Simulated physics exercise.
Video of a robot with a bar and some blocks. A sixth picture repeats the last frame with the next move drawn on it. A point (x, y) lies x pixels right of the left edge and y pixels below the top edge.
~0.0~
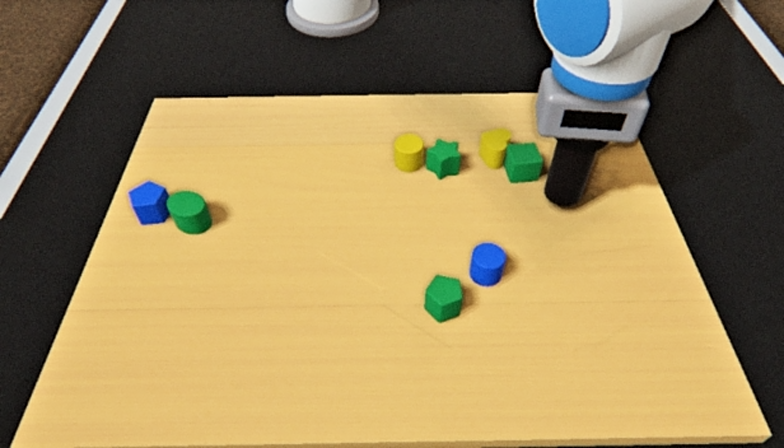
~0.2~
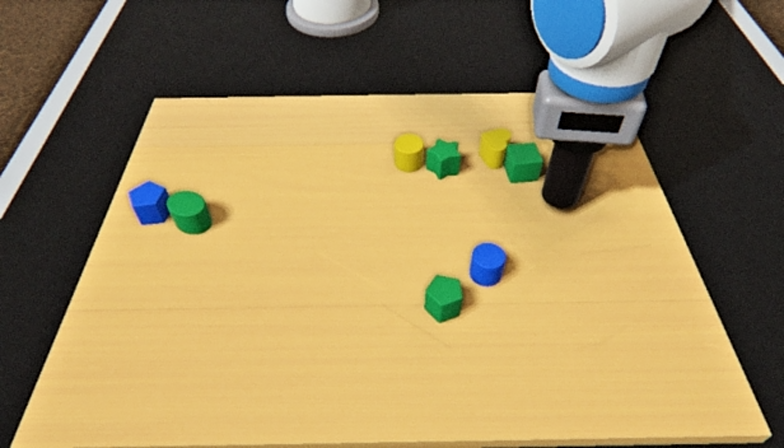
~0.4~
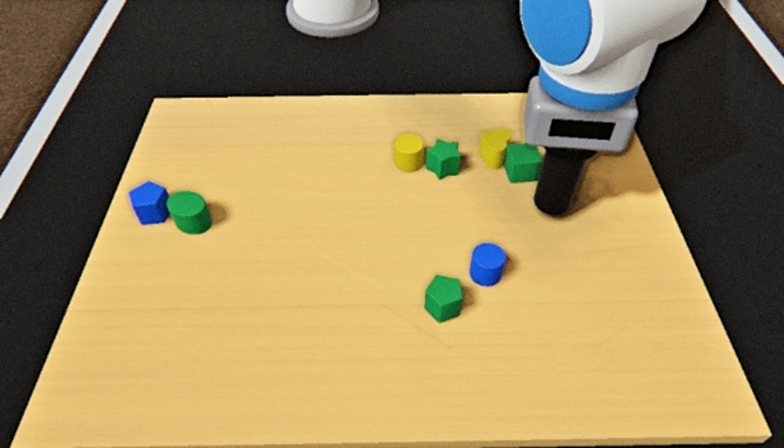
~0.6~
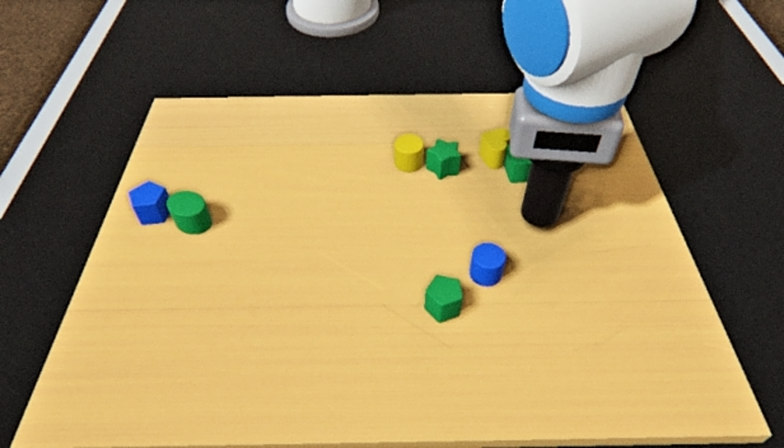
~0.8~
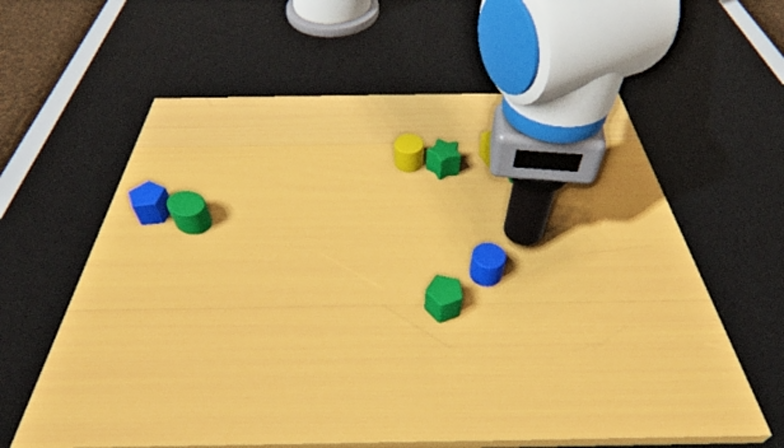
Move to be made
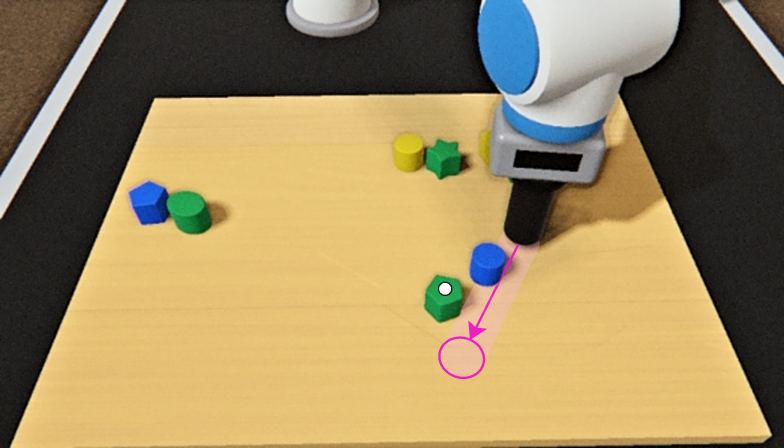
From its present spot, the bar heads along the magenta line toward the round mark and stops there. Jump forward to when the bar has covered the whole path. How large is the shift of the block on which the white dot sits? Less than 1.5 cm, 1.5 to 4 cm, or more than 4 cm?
Travels 1.5 to 4 cm.
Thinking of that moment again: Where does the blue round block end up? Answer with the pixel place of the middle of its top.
It ends at (448, 283).
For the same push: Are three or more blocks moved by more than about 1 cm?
Going by the path, no.
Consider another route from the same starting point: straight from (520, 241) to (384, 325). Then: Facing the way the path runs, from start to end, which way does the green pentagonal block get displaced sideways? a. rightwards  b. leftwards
My answer is option b.
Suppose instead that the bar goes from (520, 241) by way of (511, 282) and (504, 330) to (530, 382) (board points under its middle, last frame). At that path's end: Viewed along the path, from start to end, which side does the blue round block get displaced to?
It will end up to the right.
Path on the board, from (520, 241) to (462, 357); the dot is on the green pentagonal block.
What follows on the original path. One third of the way, bar (504, 267); blue round block (473, 268).
Two thirds of the way, bar (484, 307); green pentagonal block (414, 295), turned 55° anticlockwise; blue round block (449, 283).
At the end, bar (463, 349); green pentagonal block (414, 295), turned 55° anticlockwise; blue round block (448, 283).
